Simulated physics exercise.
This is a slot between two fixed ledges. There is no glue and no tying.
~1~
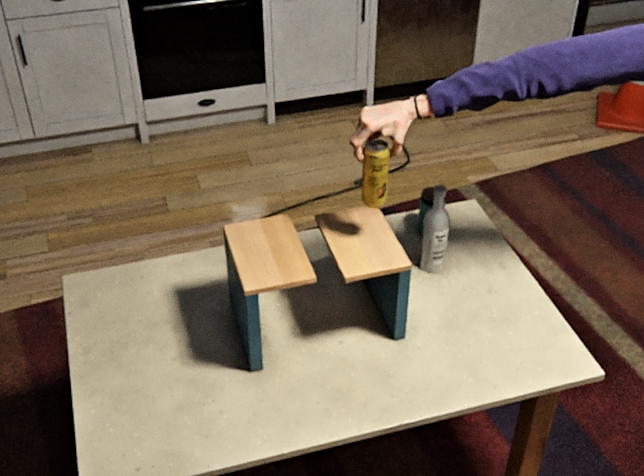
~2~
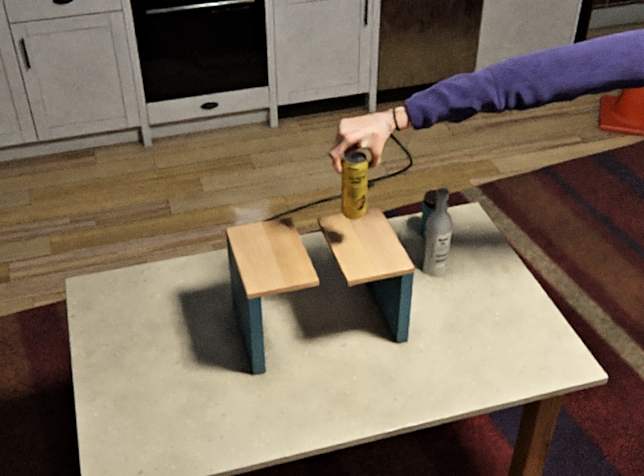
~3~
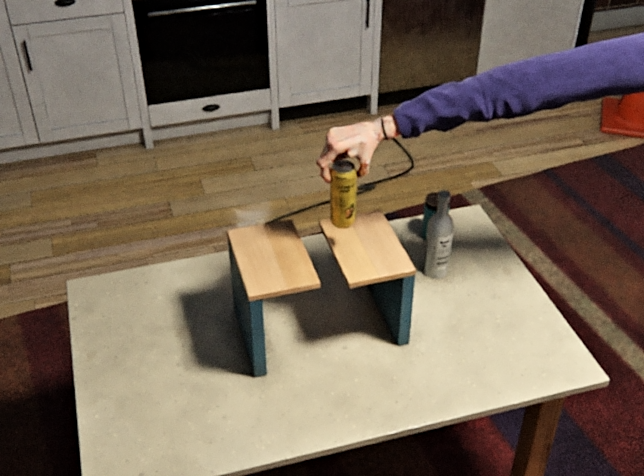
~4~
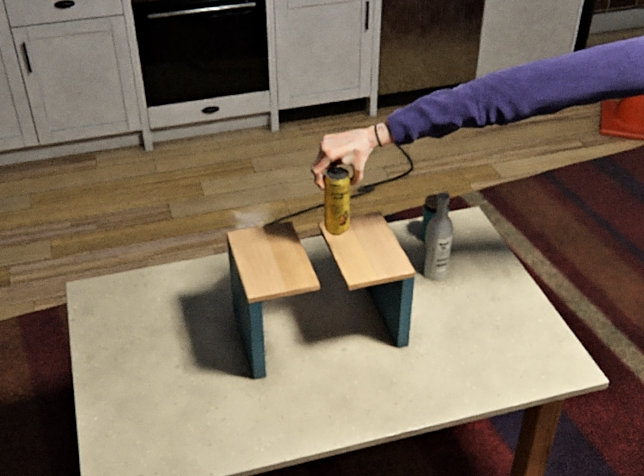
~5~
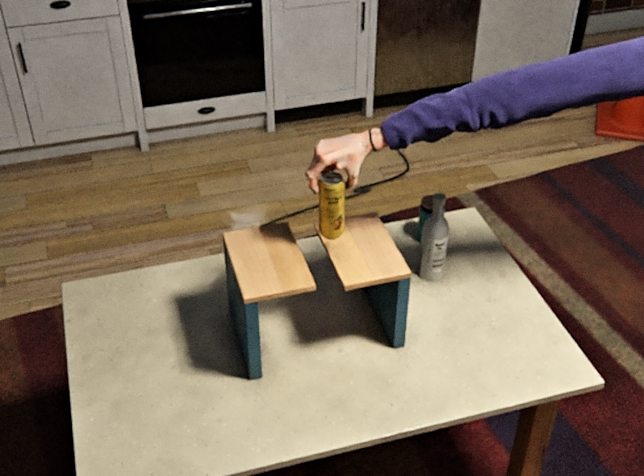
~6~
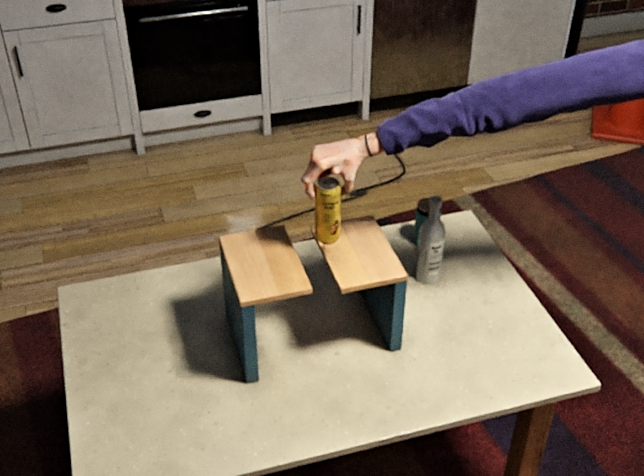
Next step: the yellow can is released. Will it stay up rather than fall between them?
Yes.
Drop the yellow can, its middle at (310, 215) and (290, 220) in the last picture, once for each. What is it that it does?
The first attempt makes it through, the second attempt does not get through.
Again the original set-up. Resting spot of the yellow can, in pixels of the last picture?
The object ends up somewhere near (328, 229).
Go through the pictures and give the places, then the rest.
The first frame shows on its way; yellow can (375, 175); white bottle (436, 229).
The second frame shows on its way; yellow can (355, 187); white bottle (438, 232).
The third frame shows on its way; yellow can (343, 195); white bottle (440, 234).
The fourth frame shows on its way; yellow can (337, 202); white bottle (439, 236).
The fifth frame shows held still over the gap; yellow can (332, 207); white bottle (435, 237).
The sixth frame shows held still over the gap; yellow can (328, 212); white bottle (432, 239).
Then, 0.32 s past the last view, yellow can displaced about its own width near (328, 229).
Then, 0.66 s past the last view, yellow can resting near (328, 229).
Finally, moved from the start, yellow can; the other 2 still in place. Final places as the last picture's camera would see them, yellow can near (328, 229). The can is caught.
